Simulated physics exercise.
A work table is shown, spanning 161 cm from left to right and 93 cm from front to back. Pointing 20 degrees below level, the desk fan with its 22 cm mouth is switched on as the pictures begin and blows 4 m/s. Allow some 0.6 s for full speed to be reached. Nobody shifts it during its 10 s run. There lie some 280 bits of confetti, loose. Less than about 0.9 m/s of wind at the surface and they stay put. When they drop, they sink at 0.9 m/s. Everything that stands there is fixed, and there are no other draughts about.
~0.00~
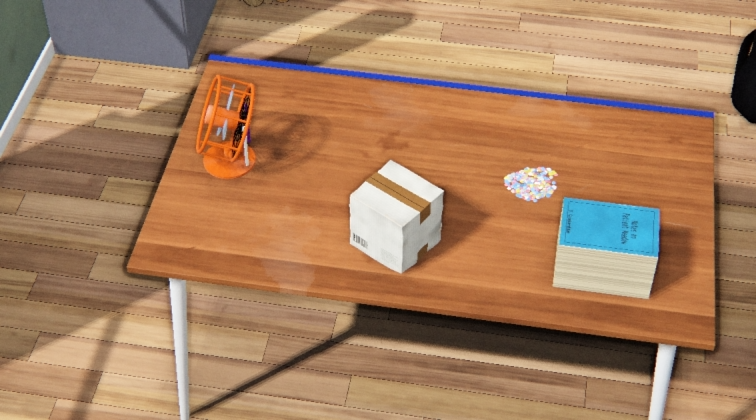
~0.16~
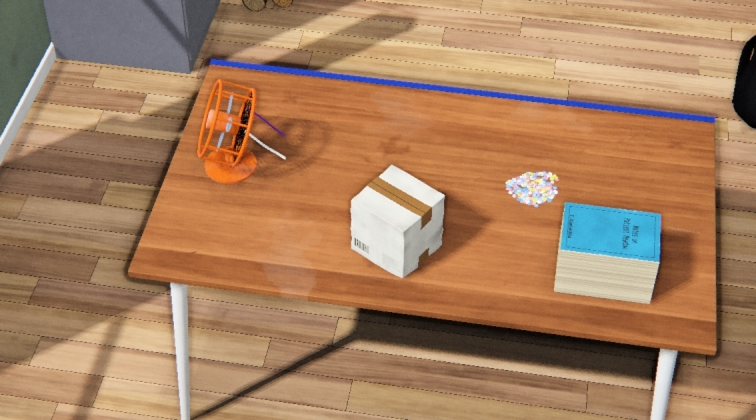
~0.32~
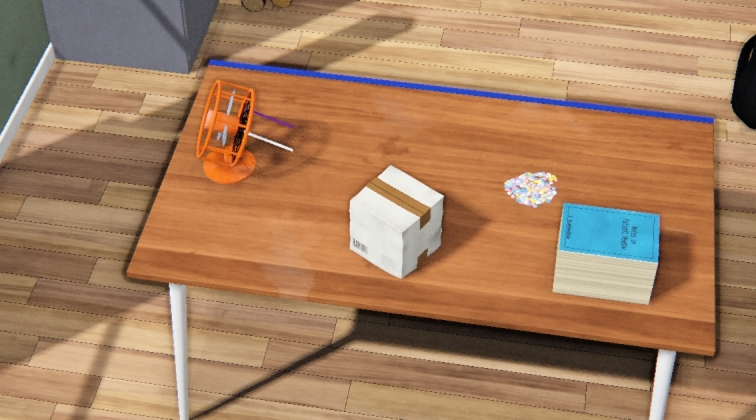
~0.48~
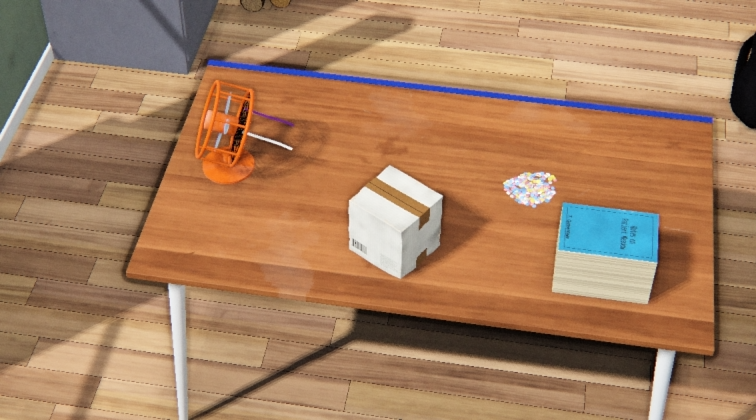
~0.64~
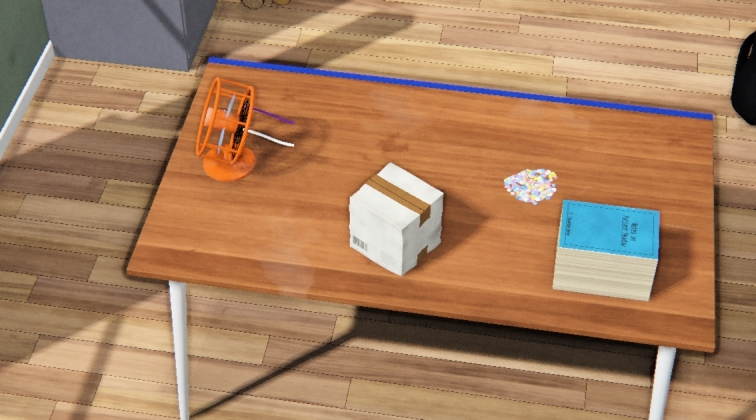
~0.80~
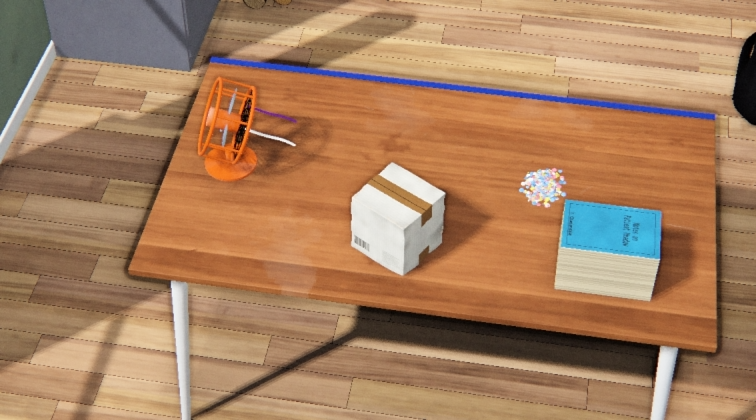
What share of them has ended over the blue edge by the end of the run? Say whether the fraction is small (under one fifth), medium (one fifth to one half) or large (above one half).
Small, under one fifth.
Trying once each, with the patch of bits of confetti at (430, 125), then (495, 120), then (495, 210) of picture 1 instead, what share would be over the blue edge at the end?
In turn: 100 per cent, 100 per cent, 0 per cent.
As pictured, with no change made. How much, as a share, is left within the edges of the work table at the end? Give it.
My guess is near 0 per cent.
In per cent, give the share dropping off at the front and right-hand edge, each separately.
About 0 per cent at the front edge and 100 per cent at the right-hand edge.
After 2.0 s, 0 % are over the blue edge; 100 % have settled or left.
After 3.2 s, 0 % are over the blue edge; 100 % have settled or left.
After 5.5 s, 0 % are over the blue edge; 100 % have settled or left.
After 10.0 s, at the end, 0 % are over the blue edge.
